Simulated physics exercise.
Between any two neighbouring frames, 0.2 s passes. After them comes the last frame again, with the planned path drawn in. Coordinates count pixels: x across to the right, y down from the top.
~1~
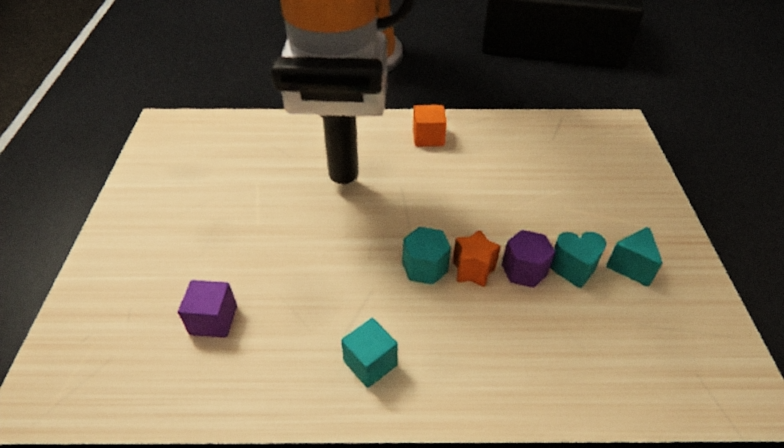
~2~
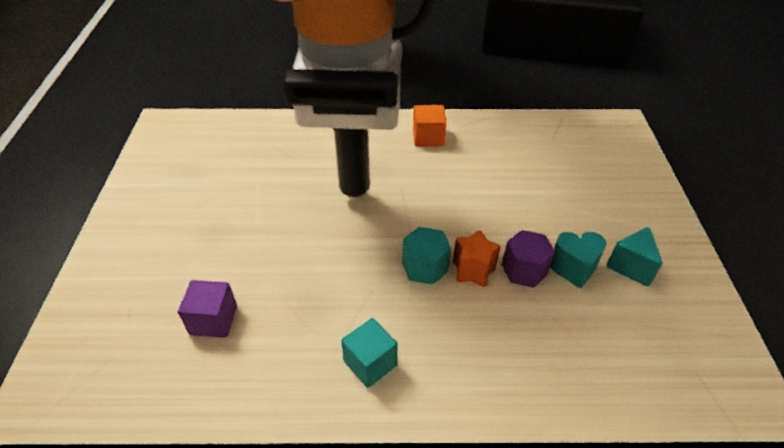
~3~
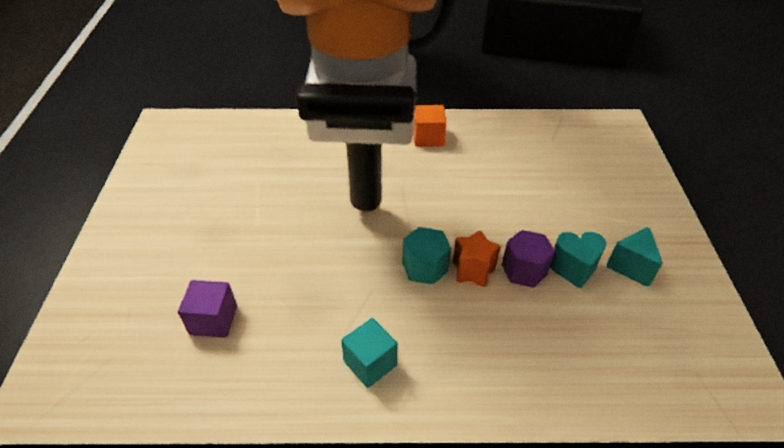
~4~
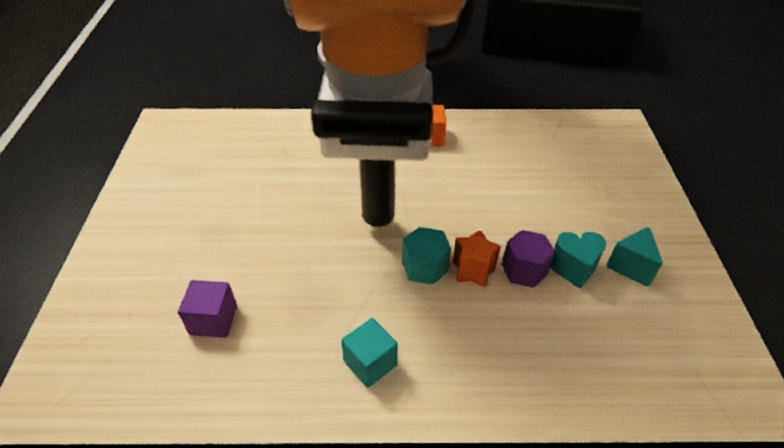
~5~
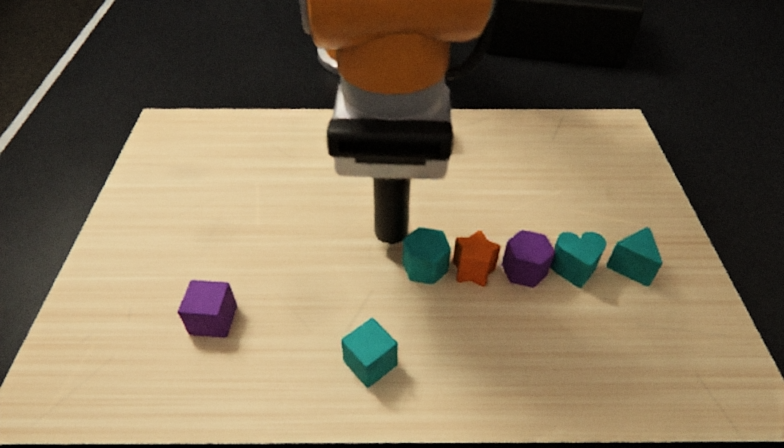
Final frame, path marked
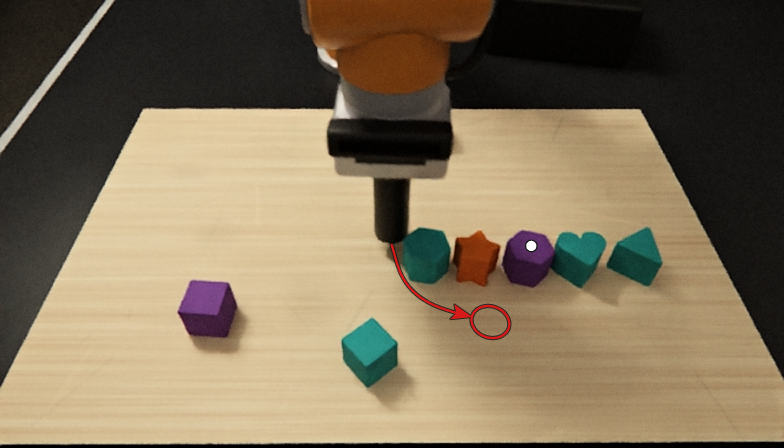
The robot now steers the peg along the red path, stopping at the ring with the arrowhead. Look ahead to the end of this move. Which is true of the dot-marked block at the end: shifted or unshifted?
Once the peg is done, the dot-marked block is in a new spot.
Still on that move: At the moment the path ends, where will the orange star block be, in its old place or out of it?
It shifts.
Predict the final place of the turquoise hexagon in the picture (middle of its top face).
Expect it around (521, 272).
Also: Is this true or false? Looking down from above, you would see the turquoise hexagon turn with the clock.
Answer: False.
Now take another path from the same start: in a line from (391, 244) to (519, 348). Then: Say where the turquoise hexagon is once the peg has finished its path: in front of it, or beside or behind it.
It rides in front to the end.
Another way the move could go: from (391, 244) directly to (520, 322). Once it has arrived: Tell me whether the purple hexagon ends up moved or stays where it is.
At the end of the path, it will have moved.
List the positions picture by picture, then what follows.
Lower end of the peg (344, 174), tops of blocks, turquoise hexagon (427, 243), orange star block (477, 246), purple hexagon (531, 246), turquoise heart (583, 245), in the first picture.
Peg (355, 187), blocks as before, in the second picture.
Peg (366, 200), blocks as before, in the third picture.
Peg (378, 215), blocks as before, in the fourth picture.
Peg (392, 232), turquoise hexagon (427, 243), orange star block (477, 246), purple hexagon (531, 246), turquoise heart (583, 245), in the fifth picture.
The drawn path runs from (391, 244) by way of (404, 280) and (440, 308) to (490, 322); the dot is on the purple hexagon.
What follows on the original path. One third of the way, peg (405, 269); turquoise hexagon (446, 259), turned 45° anticlockwise; orange star block (482, 247), turned 15° anticlockwise.
Two thirds of the way, peg (442, 297); turquoise hexagon (485, 273), turned 85° anticlockwise; orange star block (497, 245), turned 55° anticlockwise; purple hexagon (540, 241).
At the end, peg (493, 311); turquoise hexagon (521, 272), turned 135° anticlockwise; orange star block (501, 240), turned 90° anticlockwise; purple hexagon (543, 236), turned 15° clockwise; turquoise heart (590, 244).
